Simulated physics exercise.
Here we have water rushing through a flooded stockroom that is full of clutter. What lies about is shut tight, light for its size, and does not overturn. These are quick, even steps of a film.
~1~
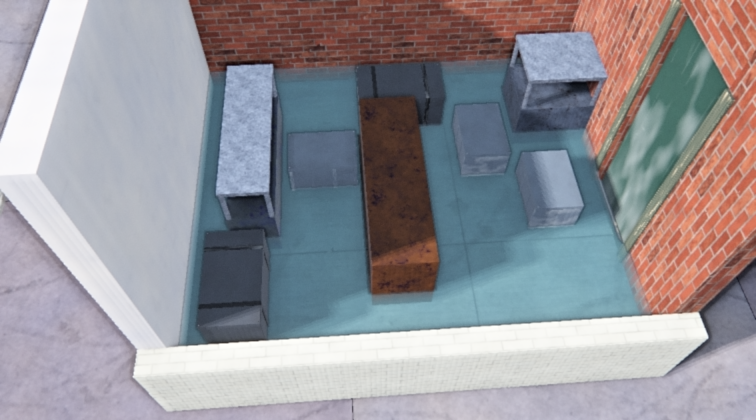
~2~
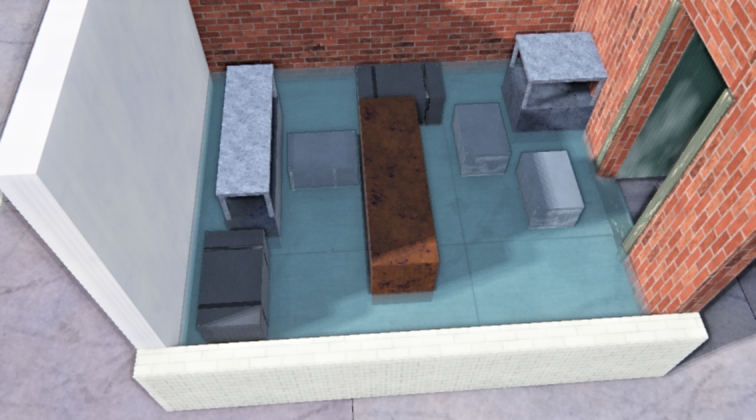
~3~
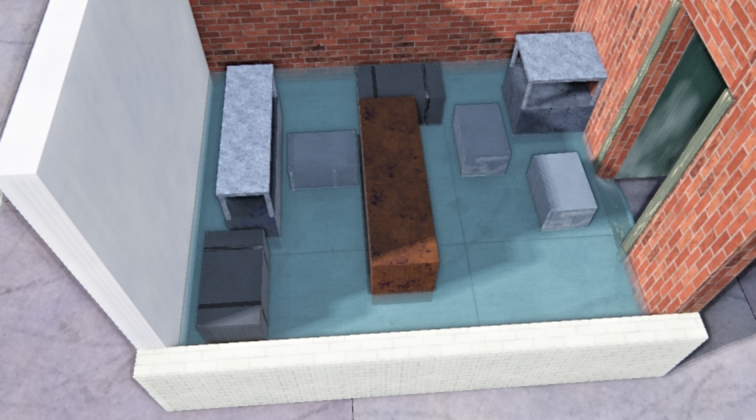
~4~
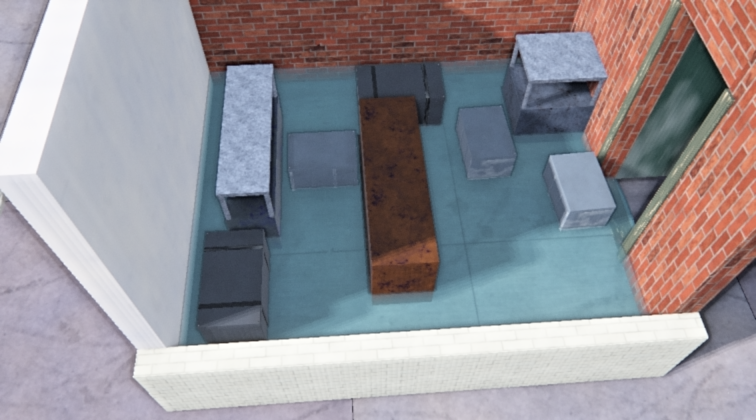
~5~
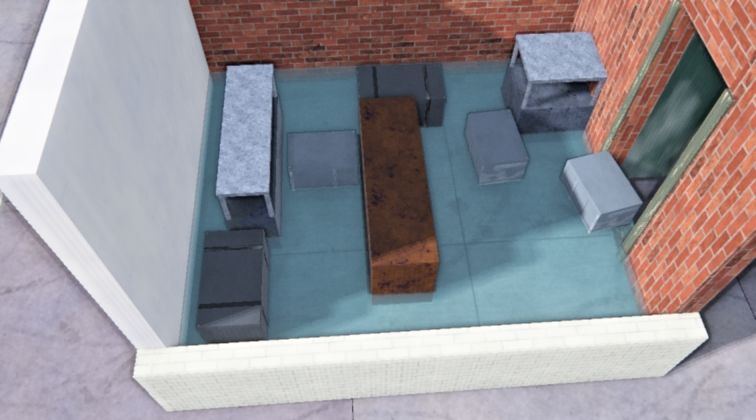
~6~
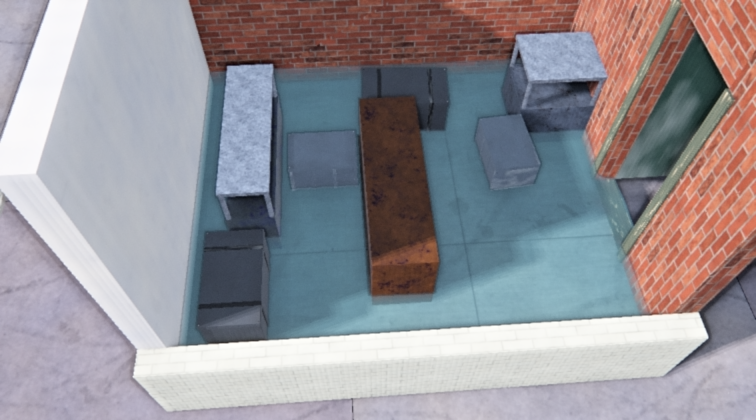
In the video, a door panel in the right brick wall opens above a flooded room of gray blocks and a long brown block; a light gray block drifts right and out through the doorway as another shifts slightly right.
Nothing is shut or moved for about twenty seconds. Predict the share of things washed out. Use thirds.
It is one to two thirds.
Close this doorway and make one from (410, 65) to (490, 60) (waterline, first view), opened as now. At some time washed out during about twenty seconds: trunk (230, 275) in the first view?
Verdict: Left behind.
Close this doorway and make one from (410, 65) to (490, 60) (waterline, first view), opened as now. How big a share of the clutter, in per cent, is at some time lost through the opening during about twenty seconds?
Some 80 per cent.
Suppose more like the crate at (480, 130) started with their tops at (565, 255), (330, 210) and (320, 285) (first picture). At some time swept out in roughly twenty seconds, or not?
As listed: Carried outside, kept in, kept in.
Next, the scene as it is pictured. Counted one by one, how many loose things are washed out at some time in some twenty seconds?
The number is 2.
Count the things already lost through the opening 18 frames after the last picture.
2 of them.
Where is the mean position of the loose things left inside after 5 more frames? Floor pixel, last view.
Near (408, 202).
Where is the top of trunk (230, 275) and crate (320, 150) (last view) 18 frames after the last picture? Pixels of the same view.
At about (282, 288) and (319, 123).
A moment on, 1 of 5 are out; 4 afloat.
Next, 2 of 5 are out; 3 afloat.
Later, 2 of 5 are out; 3 afloat.
In the end, 2 of 5 are out; 3 afloat.
